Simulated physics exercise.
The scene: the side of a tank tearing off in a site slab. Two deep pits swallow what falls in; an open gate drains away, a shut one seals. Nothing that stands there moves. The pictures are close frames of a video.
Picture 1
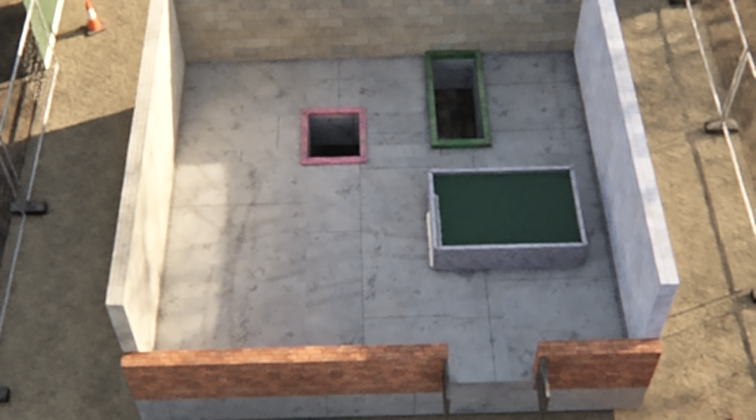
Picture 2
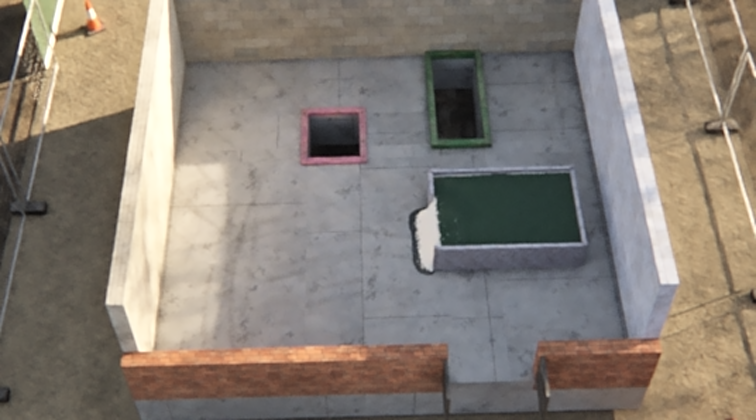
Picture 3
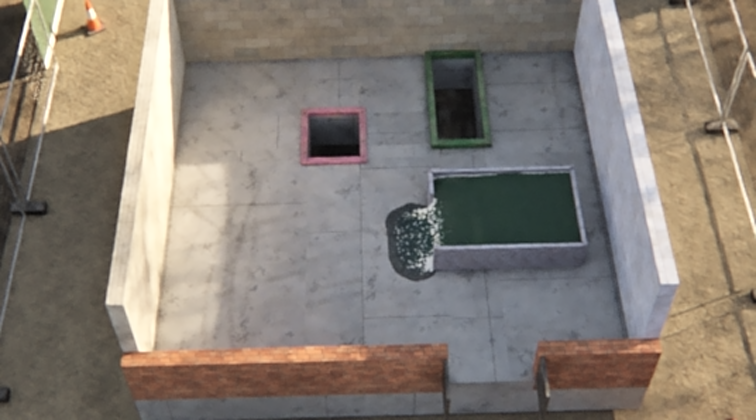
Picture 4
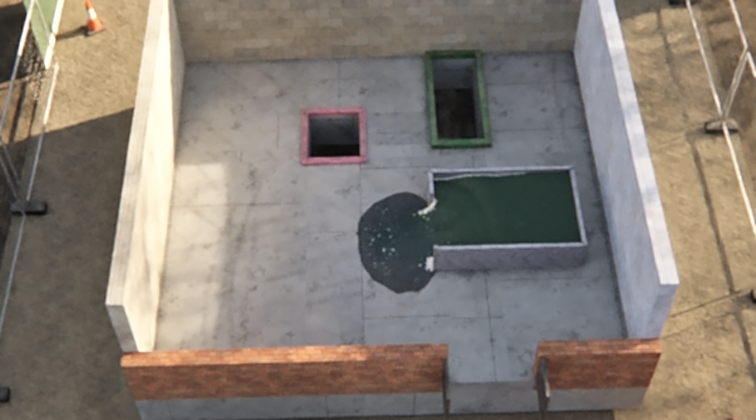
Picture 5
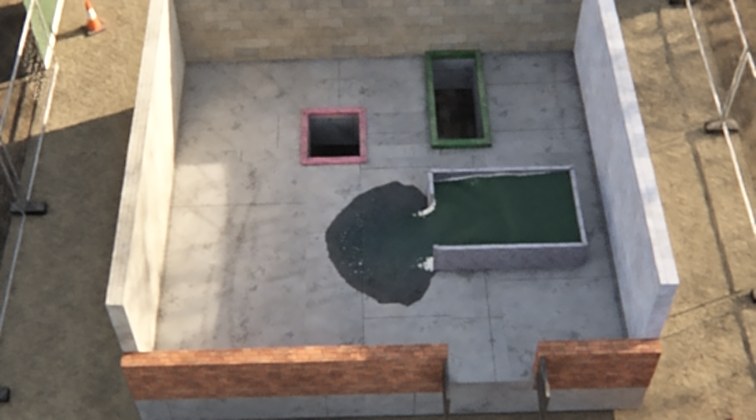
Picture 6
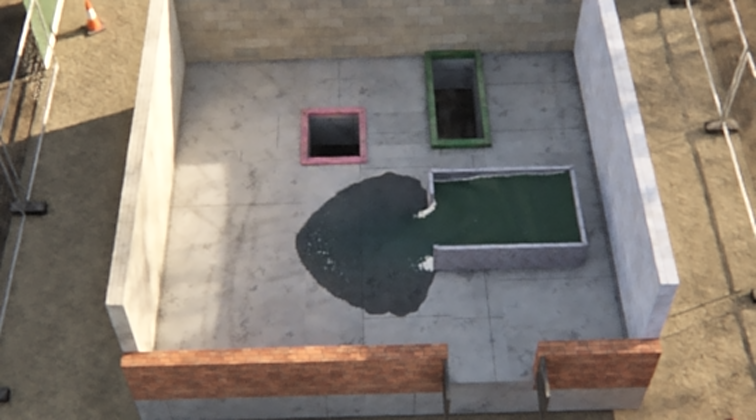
A grey concrete slab, walled by pale blocks at the back, light panels on both sides and low brick in front, is seen from high above by a still camera. A raised tank of dark green water sits at right, below a green-rimmed pit and a smaller pink-rimmed one. The tank's left side opens, and water bursts out white, then spreads leftward in a widening dark sheet.
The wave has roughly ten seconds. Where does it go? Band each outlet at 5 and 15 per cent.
The gate takes not even 5 %; the pink pit takes not even 5 %; the green pit takes not even 5 %.
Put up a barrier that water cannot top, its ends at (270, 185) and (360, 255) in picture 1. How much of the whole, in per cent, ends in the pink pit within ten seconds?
Parts in a hundred: Pink 12.
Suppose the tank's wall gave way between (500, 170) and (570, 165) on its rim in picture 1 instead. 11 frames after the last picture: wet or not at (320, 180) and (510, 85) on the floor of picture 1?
In that order: Dry, flooded.
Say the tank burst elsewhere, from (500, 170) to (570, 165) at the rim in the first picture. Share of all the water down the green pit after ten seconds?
Parts in a hundred: Green 30.
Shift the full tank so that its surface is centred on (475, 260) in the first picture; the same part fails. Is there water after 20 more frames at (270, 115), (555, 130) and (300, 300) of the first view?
In turn: Clear, free of water, covered.
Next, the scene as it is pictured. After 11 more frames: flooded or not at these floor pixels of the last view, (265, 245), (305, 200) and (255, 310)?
One after the other: Covered, wet, covered.
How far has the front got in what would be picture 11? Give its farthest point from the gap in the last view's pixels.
Around (186, 258).
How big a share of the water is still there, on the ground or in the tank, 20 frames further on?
Close to 100 %.
A moment on, water covers 25 % of the floor; the gate 0 %, the pink pit 0 %, the green pit 0 %.
Next, water covers 40 % of the floor; the gate 0 %, the pink pit 0 %, the green pit 0 %.
Then, water covers 45 % of the floor; the gate 0 %, the pink pit 0 %, the green pit 0 %.
Later, water covers 50 % of the floor; the gate 0 %, the pink pit 0 %, the green pit 0 %.
In the end, water covers 70 % of the floor; the gate 0 %, the pink pit 0 %, the green pit 0 %.
